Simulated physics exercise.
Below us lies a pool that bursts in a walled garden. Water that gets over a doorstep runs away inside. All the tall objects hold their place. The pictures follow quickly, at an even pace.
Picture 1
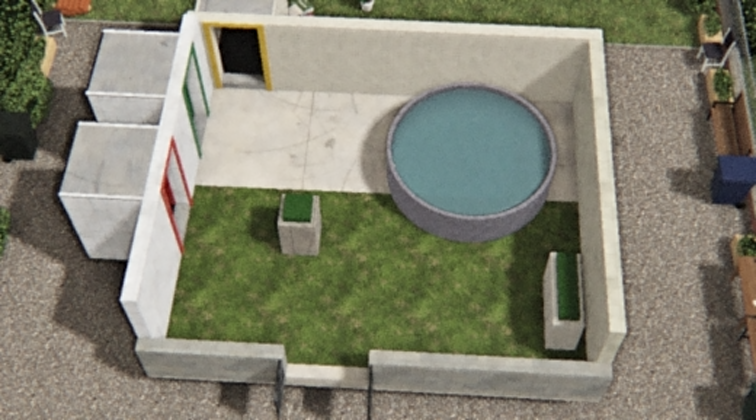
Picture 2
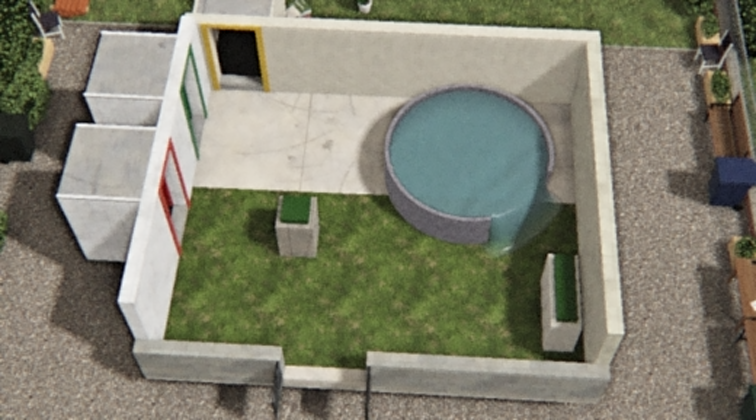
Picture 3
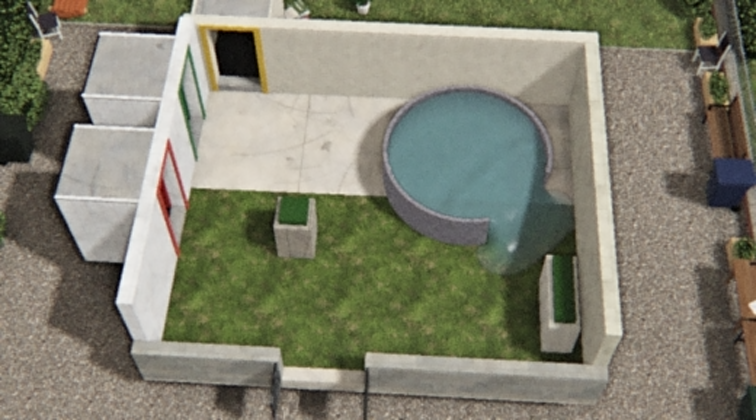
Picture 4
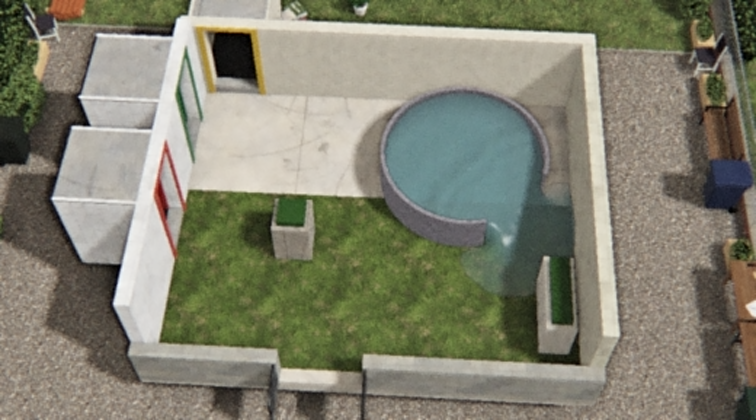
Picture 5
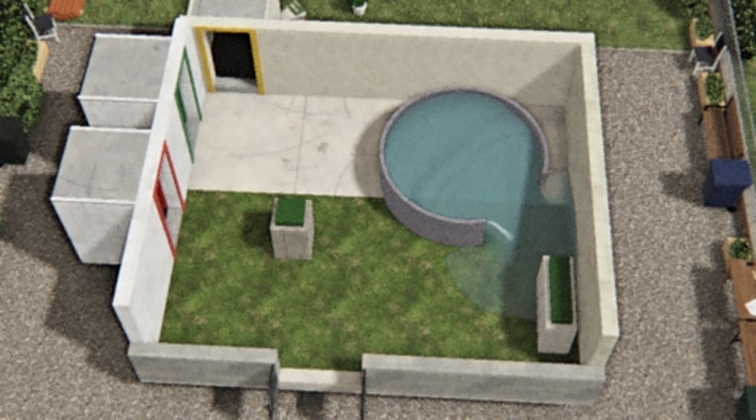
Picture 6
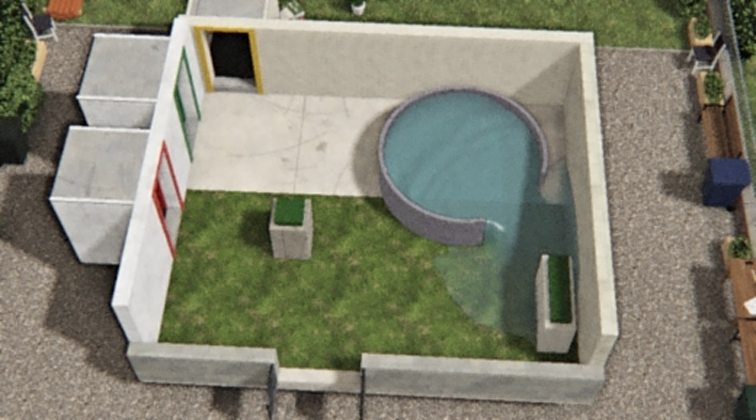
Water pours through a gap that opens in the lower right side of a round pool in a walled garden, spreading over the grass toward the right wall and around a tall planter, while the planters and walls stay in place.
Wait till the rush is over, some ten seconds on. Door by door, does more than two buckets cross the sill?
In the end: The yellow door admits no more than that; the green door admits no more than that; the red door admits no more than that.
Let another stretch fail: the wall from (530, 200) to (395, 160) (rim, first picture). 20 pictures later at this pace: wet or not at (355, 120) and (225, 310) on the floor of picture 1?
In that order: Dry, awash.
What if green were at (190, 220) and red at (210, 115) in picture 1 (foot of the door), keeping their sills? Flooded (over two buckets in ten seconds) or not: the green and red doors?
The green door lets less in, the red door lets less in.
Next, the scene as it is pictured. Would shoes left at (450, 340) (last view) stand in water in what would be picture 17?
Verdict: Under water.
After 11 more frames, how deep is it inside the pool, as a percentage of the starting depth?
I make it 60 per cent.
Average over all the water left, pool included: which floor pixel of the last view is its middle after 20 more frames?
Roughly at (468, 228).
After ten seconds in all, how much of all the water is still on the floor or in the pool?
Roughly 94 per cent.
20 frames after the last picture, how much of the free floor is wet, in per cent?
Close to 45 %.
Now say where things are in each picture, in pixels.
The first picture shows the pool at (471, 150) is whole and still.
In the second picture, the front is at (486, 246), out from the gap at (524, 216).
In the third picture, the front is at (491, 267), out from the gap at (522, 218).
In the fourth picture, the front is at (485, 286), out from the gap at (519, 221).
In the fifth picture, water pours out at (518, 220) and has run to (537, 319).
In the sixth picture, the front is at (537, 343), out from the gap at (517, 219).
A moment on, water covers 20 % of the floor; the yellow door not reached, the green door not reached, the red door not reached.
Next, water covers 25 % of the floor; the yellow door not reached, the green door not reached, the red door not reached.
Then, water covers 45 % of the floor; the yellow door not reached, the green door not reached, the red door not reached.
Later, water covers 90 % of the floor; the yellow door wet at the sill, nothing in, the green door wet at the sill, nothing in, the red door wet at the sill, nothing in.
In the end, water covers 100 % of the floor; the yellow door wet at the sill, nothing in, the green door wet at the sill, nothing in, the red door wet at the sill, nothing in.
